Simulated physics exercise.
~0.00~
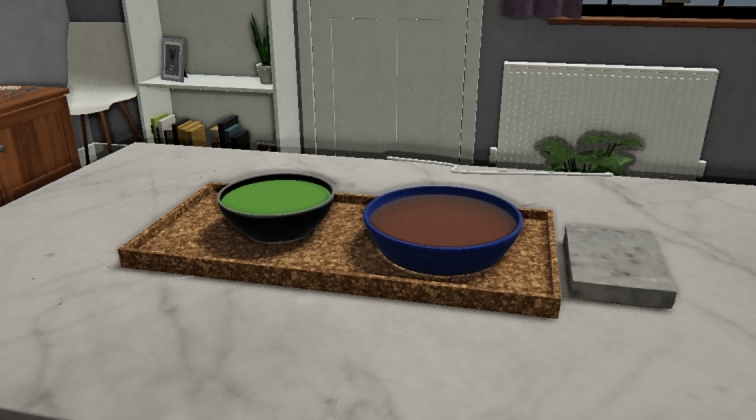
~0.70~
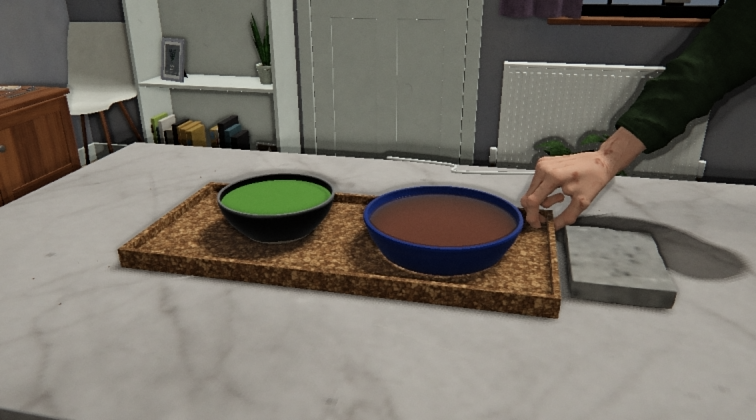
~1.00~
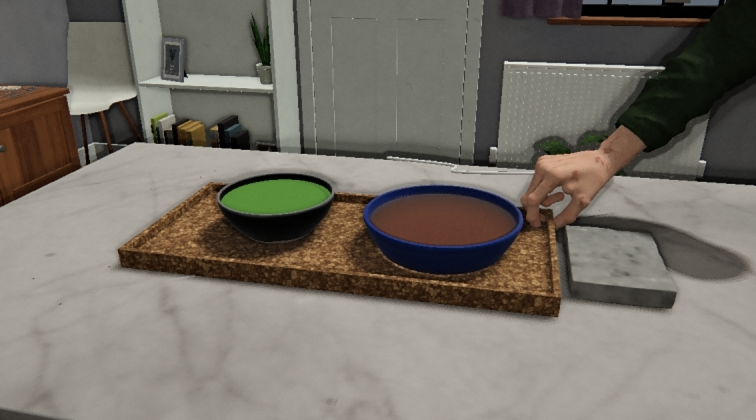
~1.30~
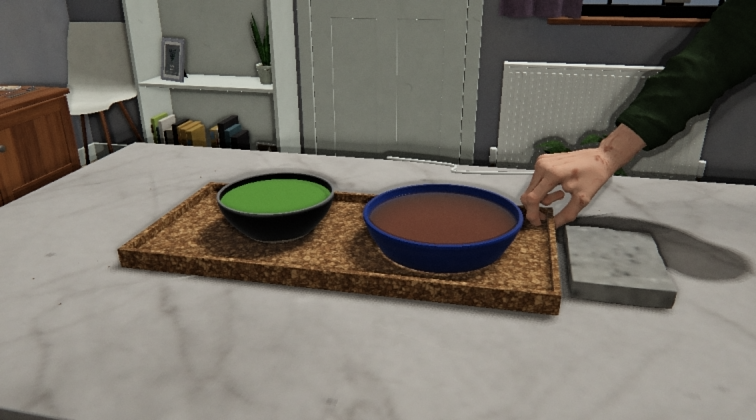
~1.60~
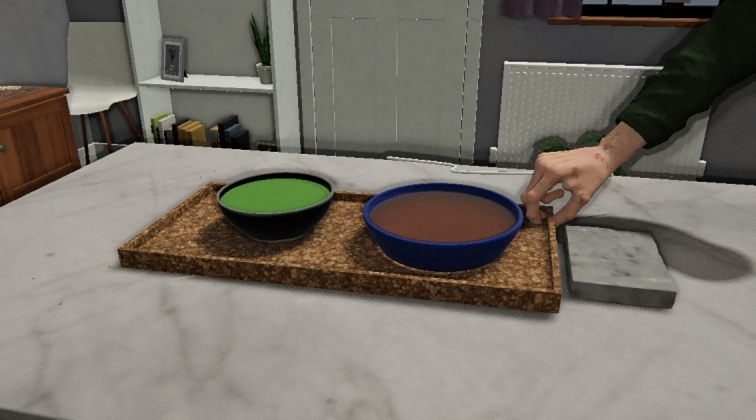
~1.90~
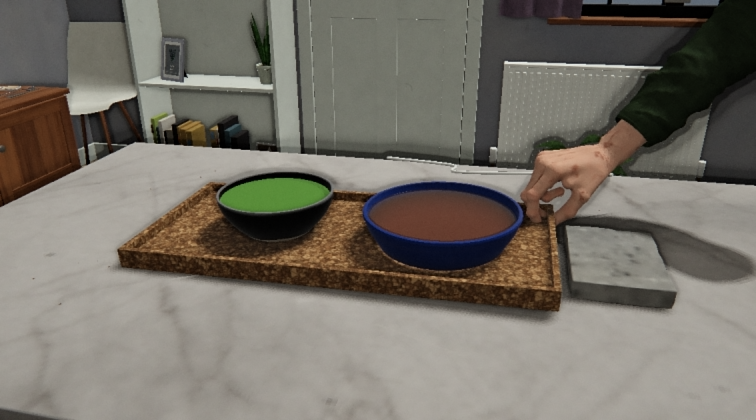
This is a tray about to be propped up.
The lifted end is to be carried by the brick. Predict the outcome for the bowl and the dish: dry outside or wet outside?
On the left the bowl: Dry outside, on the right the dish: Dry outside.
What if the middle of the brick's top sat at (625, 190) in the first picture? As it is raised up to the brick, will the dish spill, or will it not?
Result noted: Some overflow.
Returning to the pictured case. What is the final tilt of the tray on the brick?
The slope works out to about 3 degrees.
After 2.6 s, the tray slopes by about 2°; bowl, nothing has left it; dish, nothing has left it.
After 3.4 s, the tray slopes by about 4°; bowl, nothing has left it; dish, nothing has left it.
After 4.6 s, the tray slopes by about 3°, resting on the brick; bowl, nothing has left it; dish, nothing has left it.
